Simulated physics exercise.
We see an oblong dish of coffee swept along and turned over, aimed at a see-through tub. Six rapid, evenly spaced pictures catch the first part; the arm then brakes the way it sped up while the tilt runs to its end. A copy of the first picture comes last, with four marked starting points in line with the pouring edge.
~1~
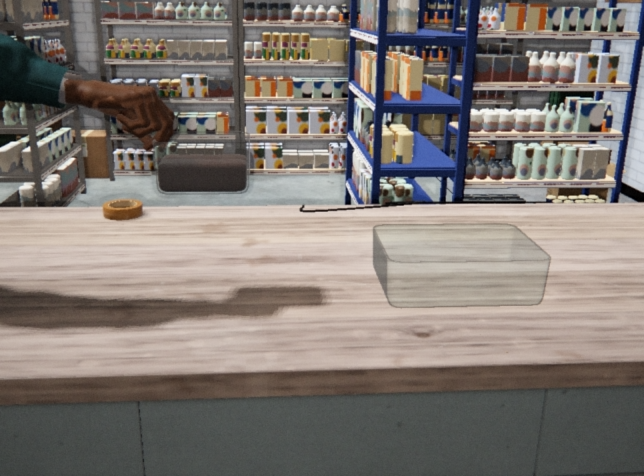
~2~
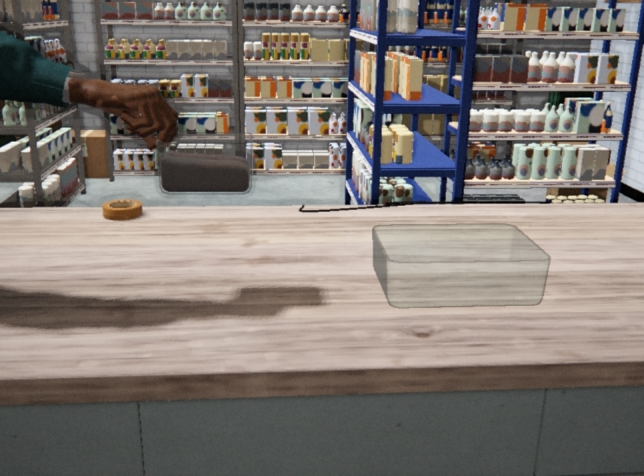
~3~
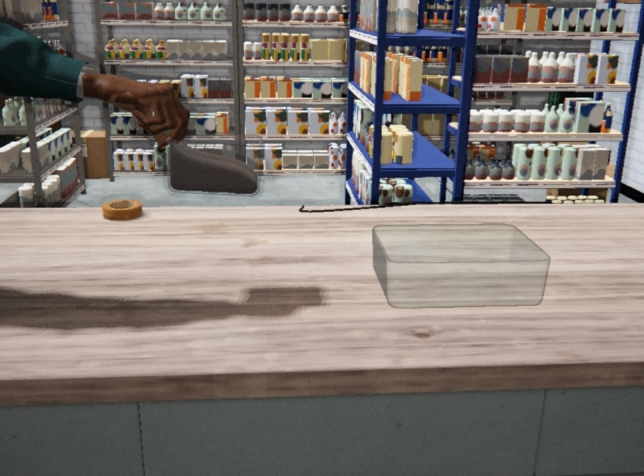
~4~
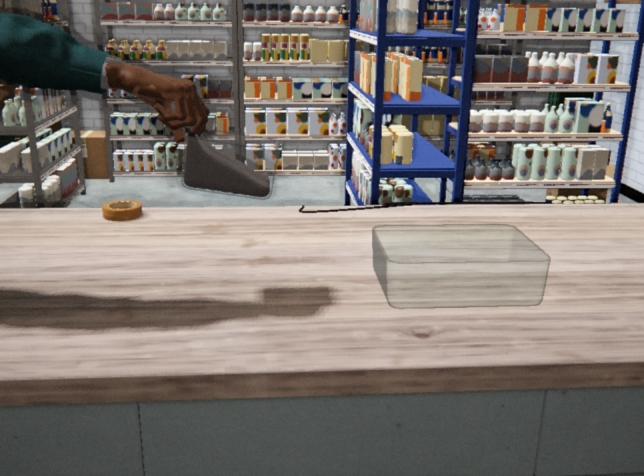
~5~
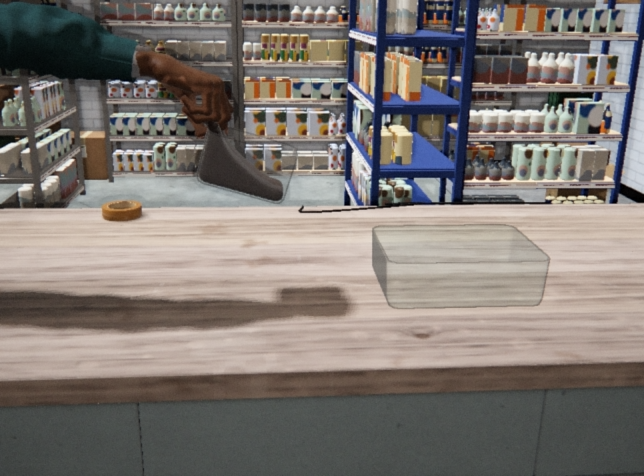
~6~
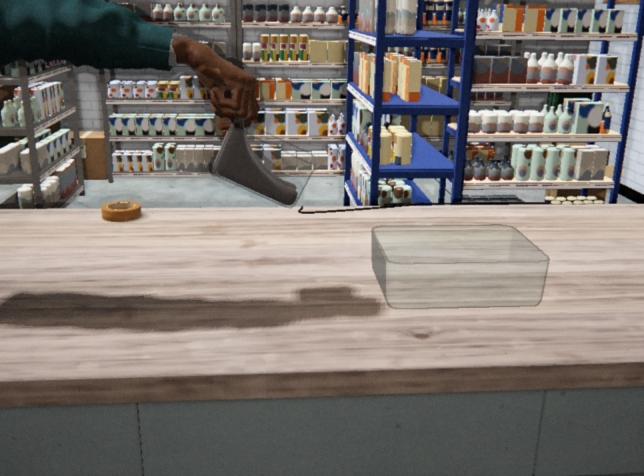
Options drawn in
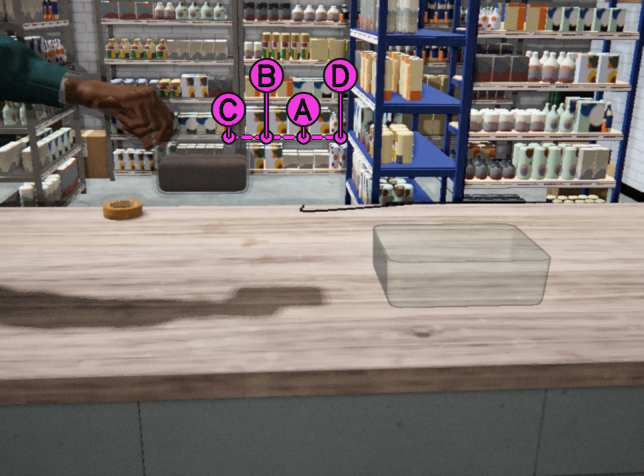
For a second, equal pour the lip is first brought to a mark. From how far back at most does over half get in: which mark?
Choose B.
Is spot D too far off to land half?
No.
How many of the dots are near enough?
Three.
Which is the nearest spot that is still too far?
The answer is C.
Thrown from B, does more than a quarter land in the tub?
Yes.
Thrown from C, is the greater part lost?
Yes, that goes wrong.
In magenta, A at (303, 137); B at (266, 137); C at (228, 137); D at (340, 137).
Choosing A, about 89 % lands in the tub, 6 % falls short and 5 % goes beside or beyond.
Choosing B, about 63 % lands in the tub, 26 % falls short and 11 % goes beside or beyond.
Choosing C, about 36 % lands in the tub, 55 % falls short and 9 % goes beside or beyond.
Choosing D, about 69 % lands in the tub, 3 % falls short and 28 % goes beside or beyond.
